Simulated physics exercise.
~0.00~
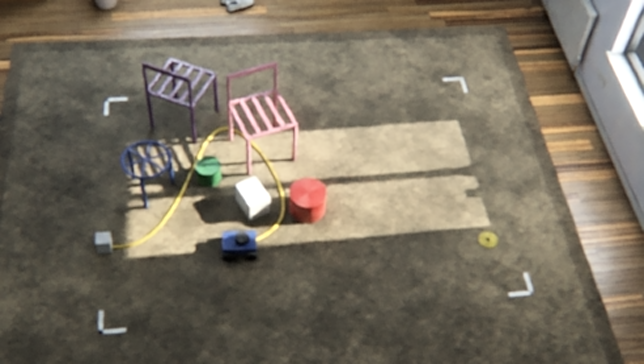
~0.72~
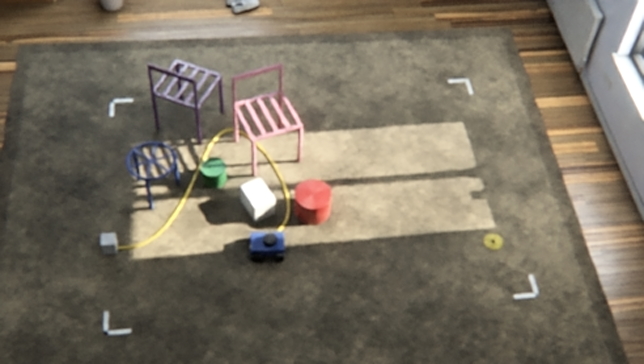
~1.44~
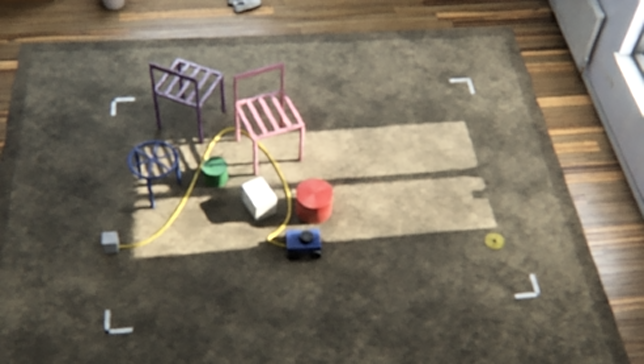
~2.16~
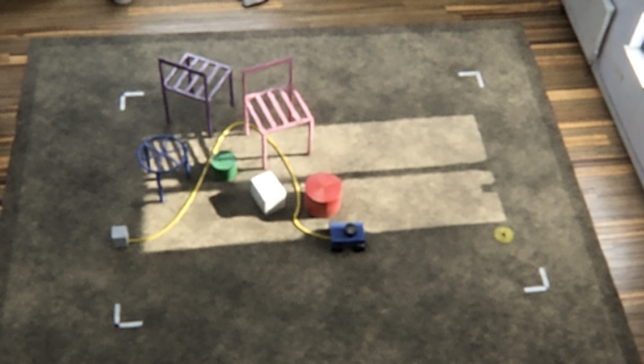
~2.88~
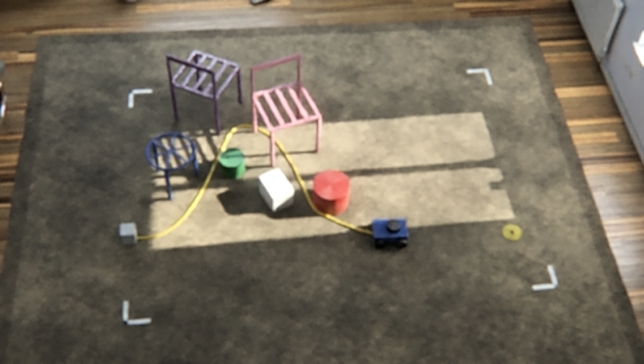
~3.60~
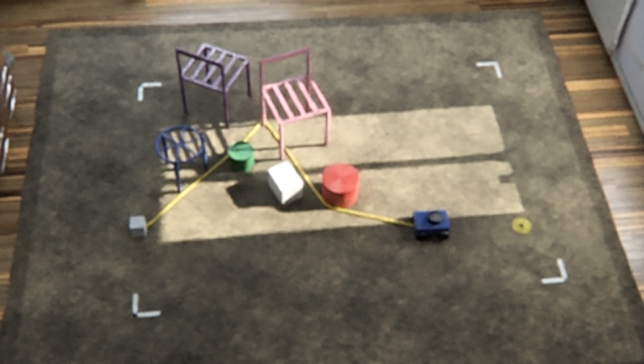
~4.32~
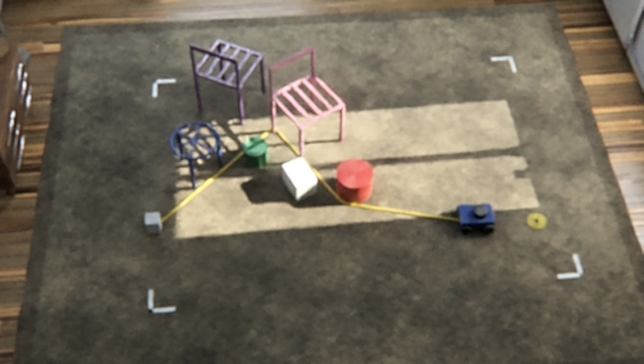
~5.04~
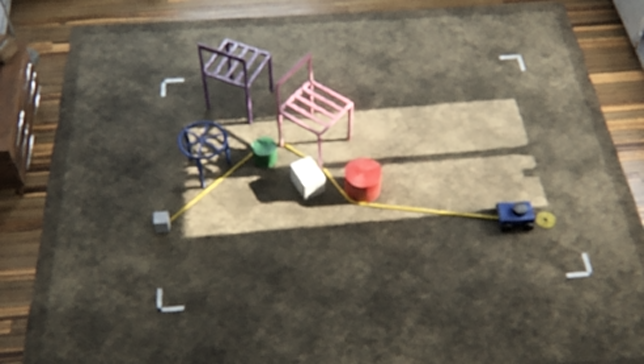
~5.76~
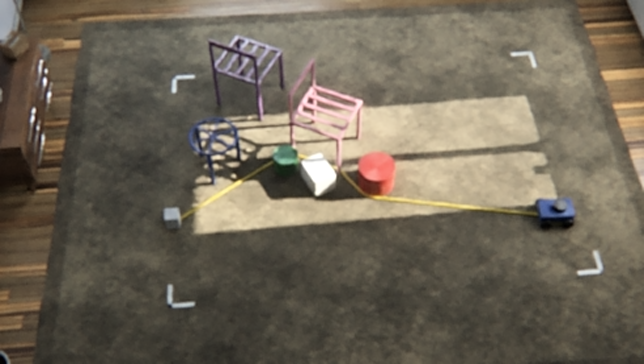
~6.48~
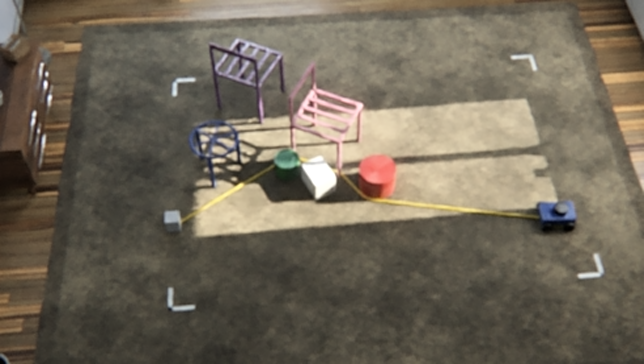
A large grey-brown rug with pale corner marks lies on a wooden floor, seen from above. Purple and pink chairs stand toward the back, a blue stool at left, and a green bin, white crate and red tub near the middle. A small blue cart drives right, pulling a yellow lead that runs from a little grey block at left and winds among them. The lead straightens and draws taut, and the pink chair turns. As the cart reaches the yellow mark, the green bin shifts toward the crate, and the cart stops there.
